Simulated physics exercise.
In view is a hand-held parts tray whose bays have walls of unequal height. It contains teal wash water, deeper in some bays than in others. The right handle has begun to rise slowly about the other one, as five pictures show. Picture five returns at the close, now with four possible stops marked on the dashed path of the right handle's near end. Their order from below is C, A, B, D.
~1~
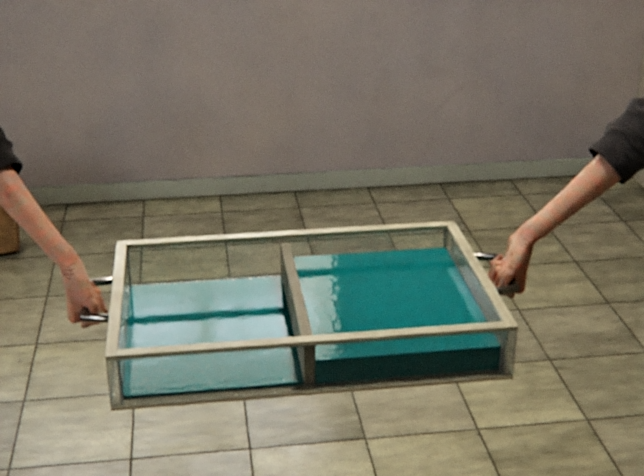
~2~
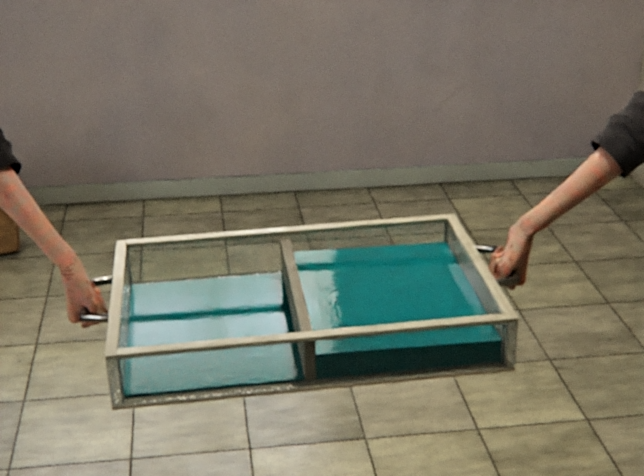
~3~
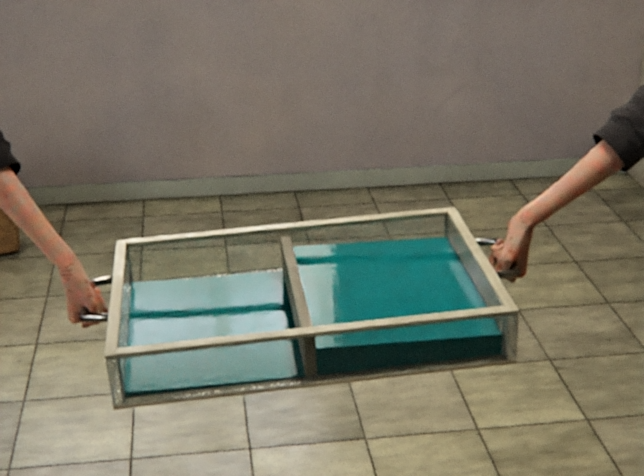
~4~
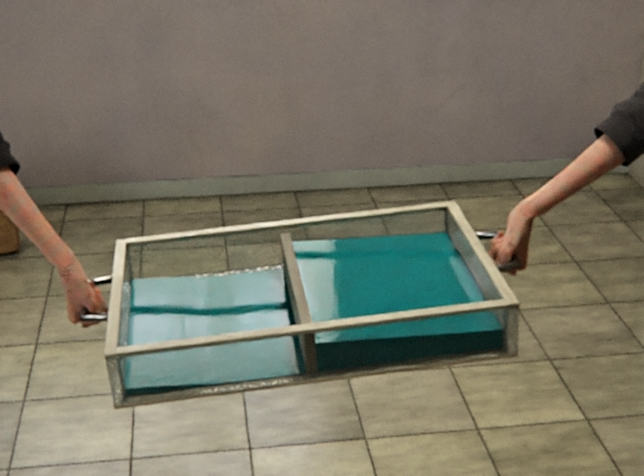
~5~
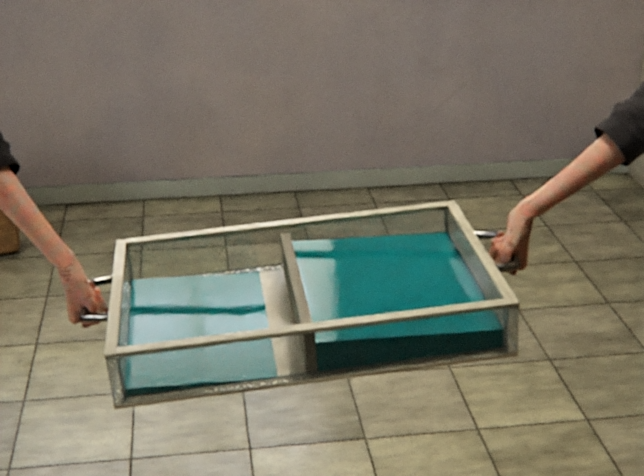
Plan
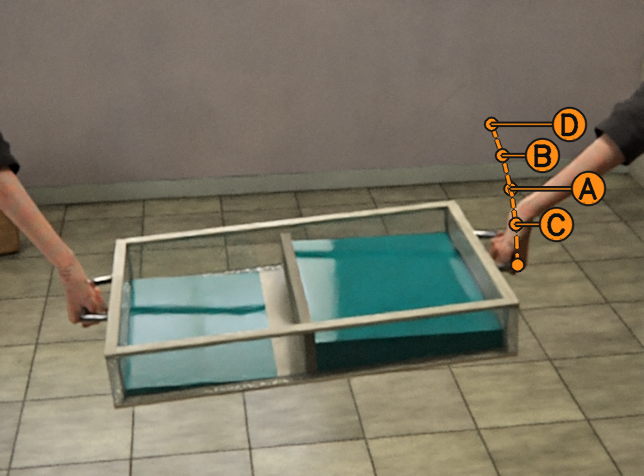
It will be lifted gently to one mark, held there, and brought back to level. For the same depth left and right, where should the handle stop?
Use stop B.
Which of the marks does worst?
That would be C.
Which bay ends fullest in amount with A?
That is the right bay.
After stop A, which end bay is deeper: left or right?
The right end bay.
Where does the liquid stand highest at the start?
It is the right one.
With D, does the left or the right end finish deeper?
The left one.
On the marked copy, A at (510, 188); B at (502, 155); C at (516, 224); D at (491, 124).
If A is chosen, the right end bay stands much deeper than the other; nothing spills.
If B is chosen, the two end bays stand about equally deep; nothing spills.
If C is chosen, the right end bay stands much deeper than the other; nothing spills.
If D is chosen, the left end bay stands much deeper than the other; nothing spills.
